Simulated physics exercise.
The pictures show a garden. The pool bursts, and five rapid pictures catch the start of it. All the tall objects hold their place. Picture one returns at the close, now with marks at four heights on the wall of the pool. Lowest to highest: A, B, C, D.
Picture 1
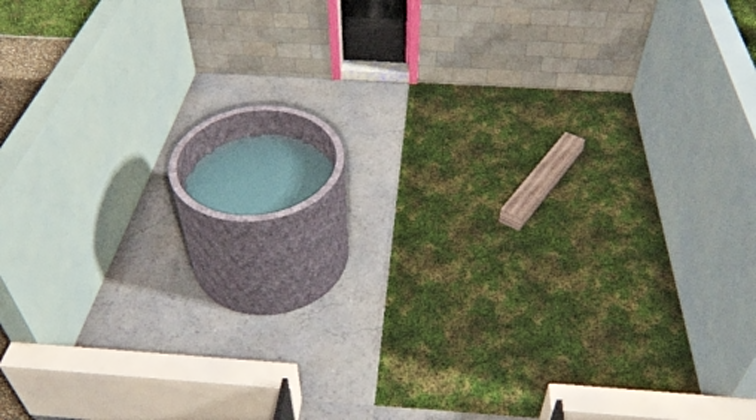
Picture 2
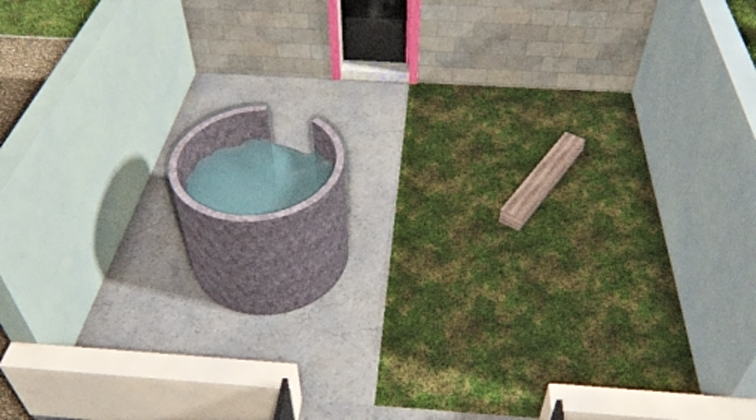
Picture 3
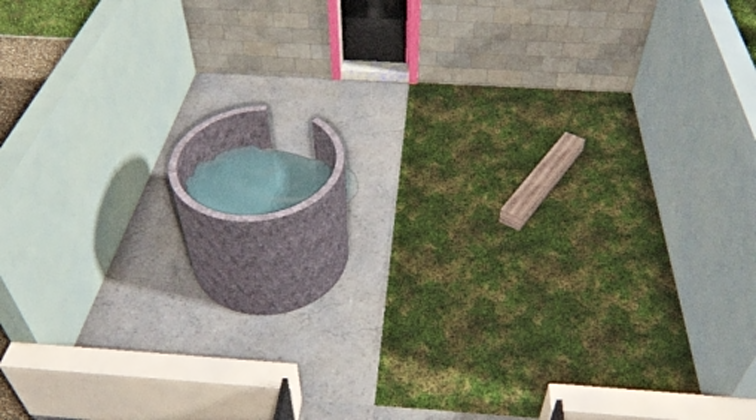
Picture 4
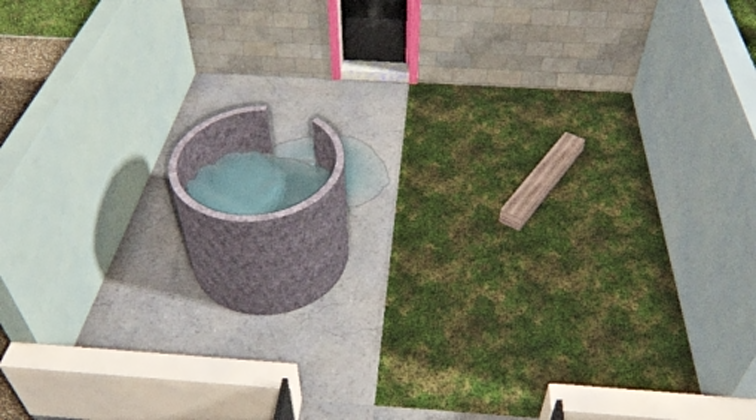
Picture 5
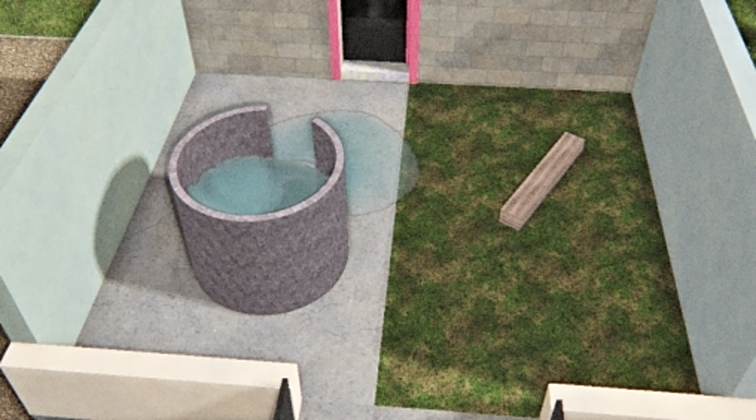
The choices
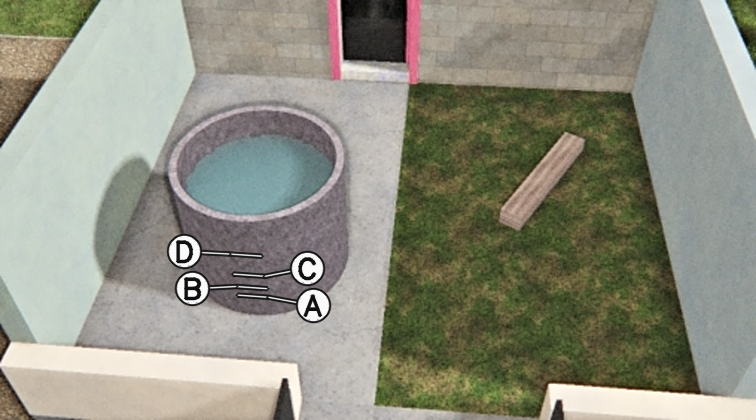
Round stone pool in a walled garden opening at its back right side, water pouring out and spreading across the paving to the grass edge.
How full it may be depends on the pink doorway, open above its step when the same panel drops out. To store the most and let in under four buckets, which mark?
C will do.
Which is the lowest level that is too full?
It is D.
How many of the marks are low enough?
Three of the four.
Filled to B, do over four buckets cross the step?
No.
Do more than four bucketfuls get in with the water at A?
No.
In white, A at (253, 296); B at (251, 287); C at (249, 275); D at (245, 255); from the bottom up A, B, C, D.
If A is chosen, nothing gets over.
If B is chosen, nothing gets over.
If C is chosen, a bucket or two gets in.
If D is chosen, about 9 bucketfuls get in.
